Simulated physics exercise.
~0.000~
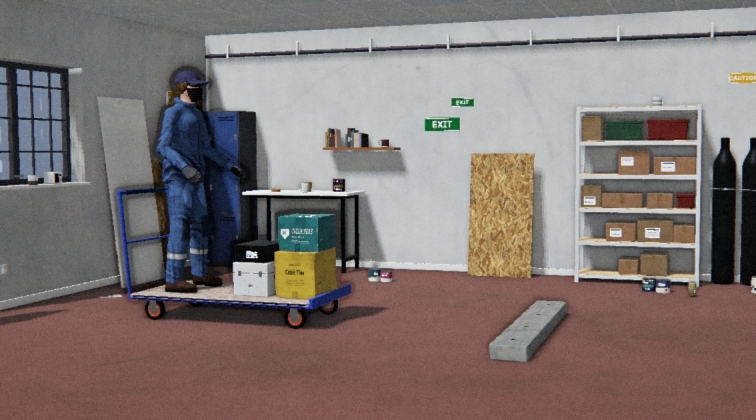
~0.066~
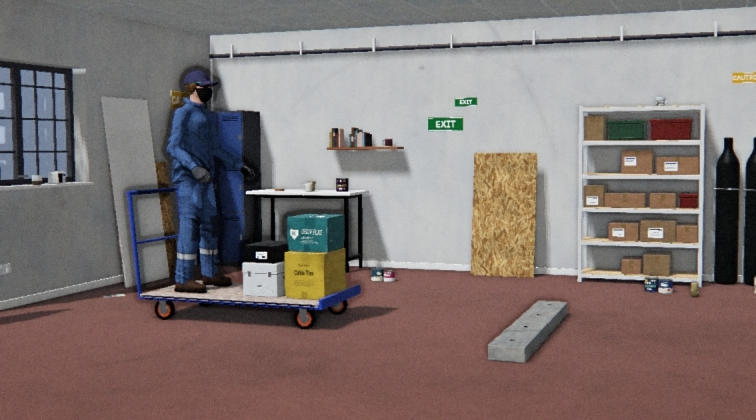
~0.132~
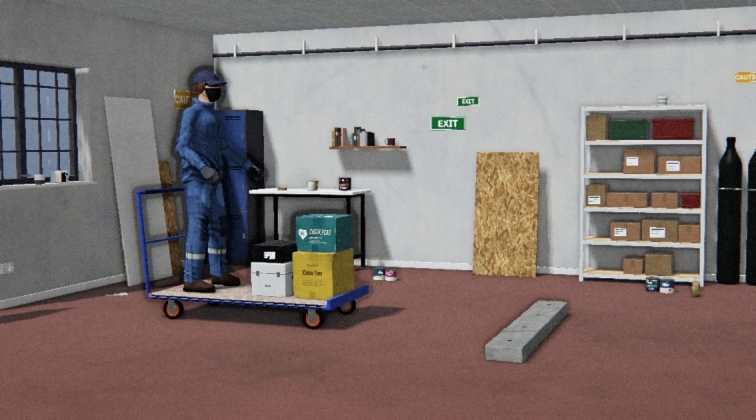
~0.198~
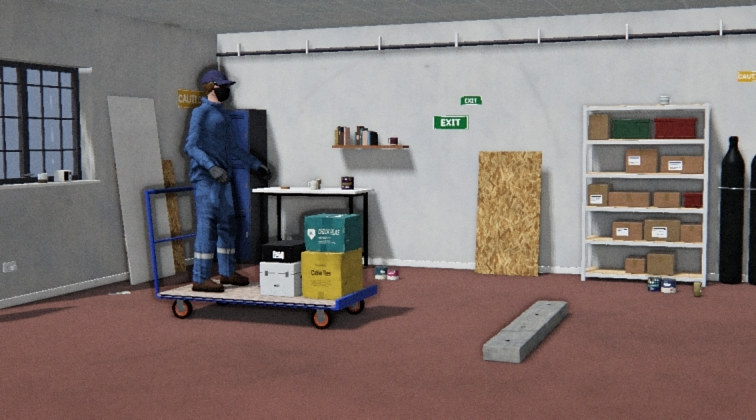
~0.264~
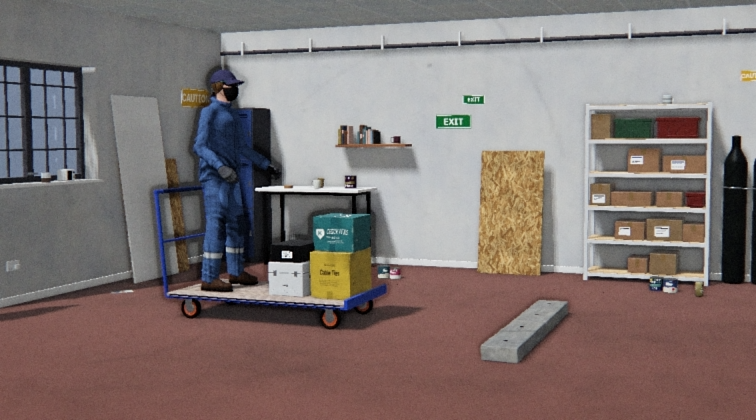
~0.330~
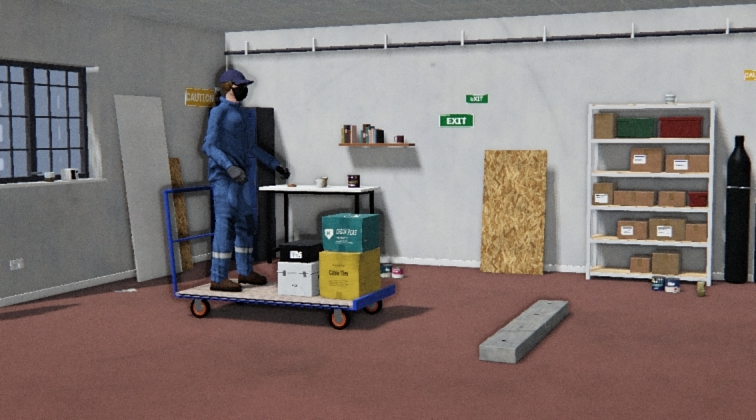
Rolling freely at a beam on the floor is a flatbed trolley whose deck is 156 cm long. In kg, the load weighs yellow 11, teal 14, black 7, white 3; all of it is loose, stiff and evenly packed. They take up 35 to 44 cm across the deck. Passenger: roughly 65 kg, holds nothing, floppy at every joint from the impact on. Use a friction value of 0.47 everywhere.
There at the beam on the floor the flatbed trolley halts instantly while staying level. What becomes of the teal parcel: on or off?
Outcome: Within the deck.
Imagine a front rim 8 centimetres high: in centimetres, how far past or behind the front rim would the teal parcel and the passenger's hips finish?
Rest positions from the front rim: Teal 50 cm past; hips 110 cm behind.
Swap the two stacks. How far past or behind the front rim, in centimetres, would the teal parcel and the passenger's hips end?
Teal 40 behind, hips 110 behind.
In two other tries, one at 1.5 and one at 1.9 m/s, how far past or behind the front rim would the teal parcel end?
Slower try: About 70 cm past; faster try: About 80 cm past.
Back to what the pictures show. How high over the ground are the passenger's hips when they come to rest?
The hips come to rest about 55 cm above the ground.
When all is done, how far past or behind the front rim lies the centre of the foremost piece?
Roughly 10 cm short of the front rim.
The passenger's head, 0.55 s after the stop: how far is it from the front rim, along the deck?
About 50 cm behind the front rim.
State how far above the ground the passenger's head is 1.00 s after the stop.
Roughly 70 cm above the ground.
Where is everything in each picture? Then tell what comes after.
The first picture shows teal parcel (307, 232), yellow carton (306, 272), rim corner (311, 304); 153 cm short of the stop.
The second picture shows teal parcel (316, 233), yellow carton (316, 272), rim corner (320, 305); 146 cm short of the stop.
The third picture shows teal parcel (325, 233), yellow carton (324, 272), rim corner (328, 305); 139 cm short of the stop.
The fourth picture shows teal parcel (333, 233), yellow carton (333, 272), rim corner (337, 305); 131 cm short of the stop.
The fifth picture shows teal parcel (342, 232), yellow carton (341, 272), rim corner (346, 305); 124 cm short of the stop.
The sixth picture shows teal parcel (351, 232), yellow carton (350, 272), rim corner (355, 305); 117 cm short of the stop. Speed about 1.1 m/s.
Impact comes at 1.39 s.
After 1.94 s the teal parcel is 10 cm behind the rim, tilted 0°, near (511, 239) in the last picture's view.
After 2.39 s the teal parcel is 8 cm behind the rim, tilted 5°, near (514, 238) in the last picture's view.
When all is still (3.9 s), nothing is past the rim; behind it, yellow carton, teal parcel, black tote, white toolbox and the passenger's hips.
